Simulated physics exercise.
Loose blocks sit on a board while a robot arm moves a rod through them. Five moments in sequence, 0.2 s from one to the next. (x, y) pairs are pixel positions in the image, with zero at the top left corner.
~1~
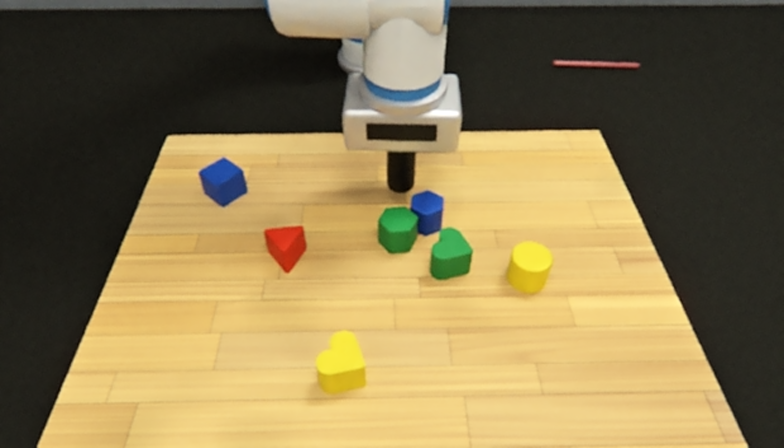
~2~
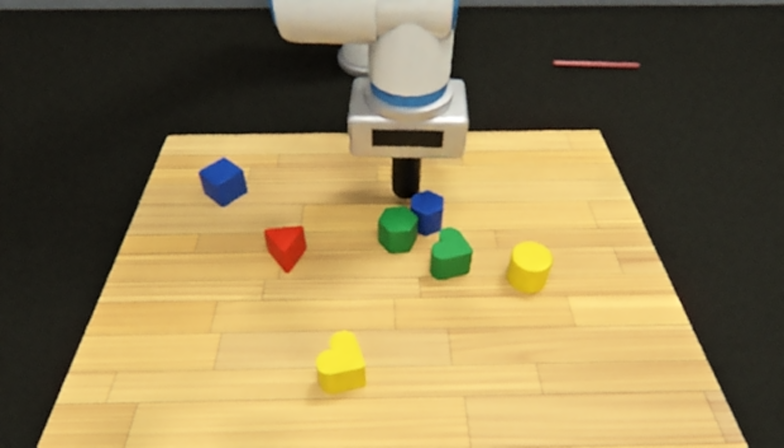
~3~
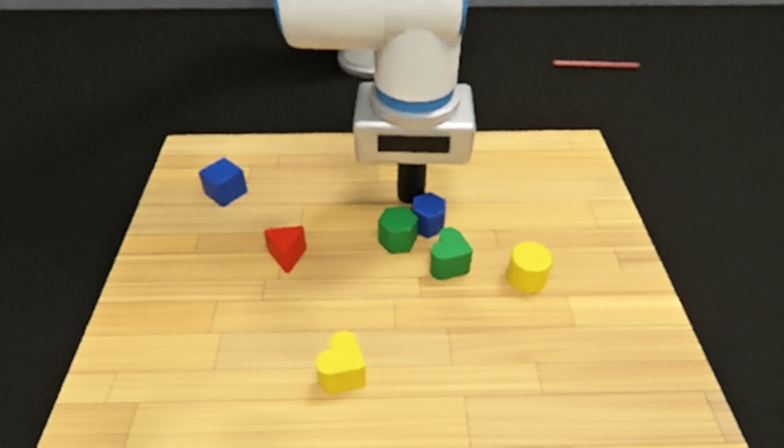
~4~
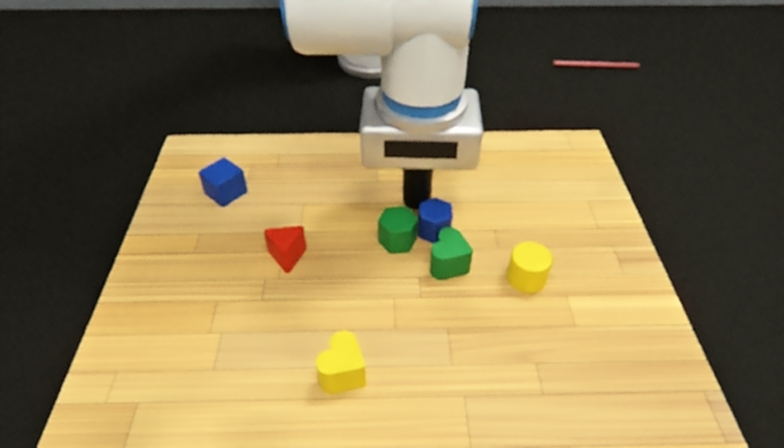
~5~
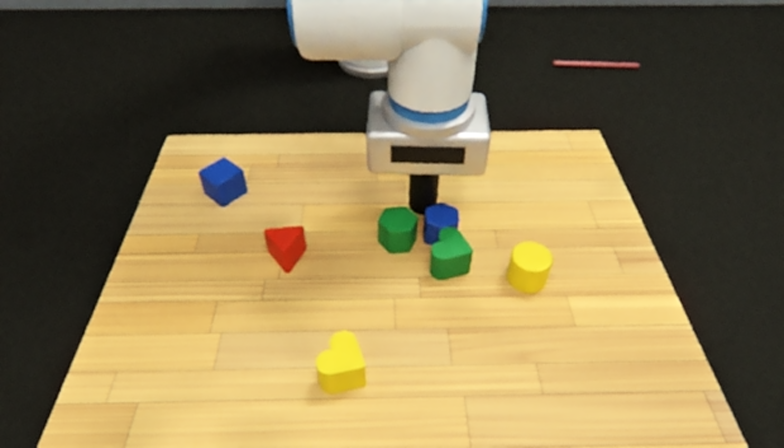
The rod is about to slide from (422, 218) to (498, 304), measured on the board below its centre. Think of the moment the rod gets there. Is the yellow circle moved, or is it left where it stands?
It will be nudged away from its spot.
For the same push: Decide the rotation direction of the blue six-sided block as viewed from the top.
From above, the turn goes anticlockwise.
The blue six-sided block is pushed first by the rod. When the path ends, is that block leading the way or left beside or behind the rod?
It lies beside or behind the rod.
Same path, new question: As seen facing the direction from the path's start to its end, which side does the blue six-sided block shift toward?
Moves left.
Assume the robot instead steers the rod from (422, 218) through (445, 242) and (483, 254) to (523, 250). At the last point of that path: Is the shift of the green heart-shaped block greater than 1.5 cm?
Yes, it checks out.
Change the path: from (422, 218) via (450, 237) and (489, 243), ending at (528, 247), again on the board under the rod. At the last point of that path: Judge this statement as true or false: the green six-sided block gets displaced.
The statement is false.
The first path, step by step. One third of the way, rod at (446, 232); blue six-sided block at (476, 235), turned 30° anticlockwise; green heart-shaped block at (467, 259), turned 70° clockwise.
Two thirds of the way, rod at (472, 260); blue six-sided block at (508, 252), turned 60° anticlockwise; green heart-shaped block at (484, 281), turned 105° clockwise; yellow circle at (547, 259).
At the end, rod at (500, 292); green six-sided block in place; blue six-sided block at (524, 262), turned 90° anticlockwise; green heart-shaped block at (499, 316), turned 145° clockwise; yellow circle at (564, 259).
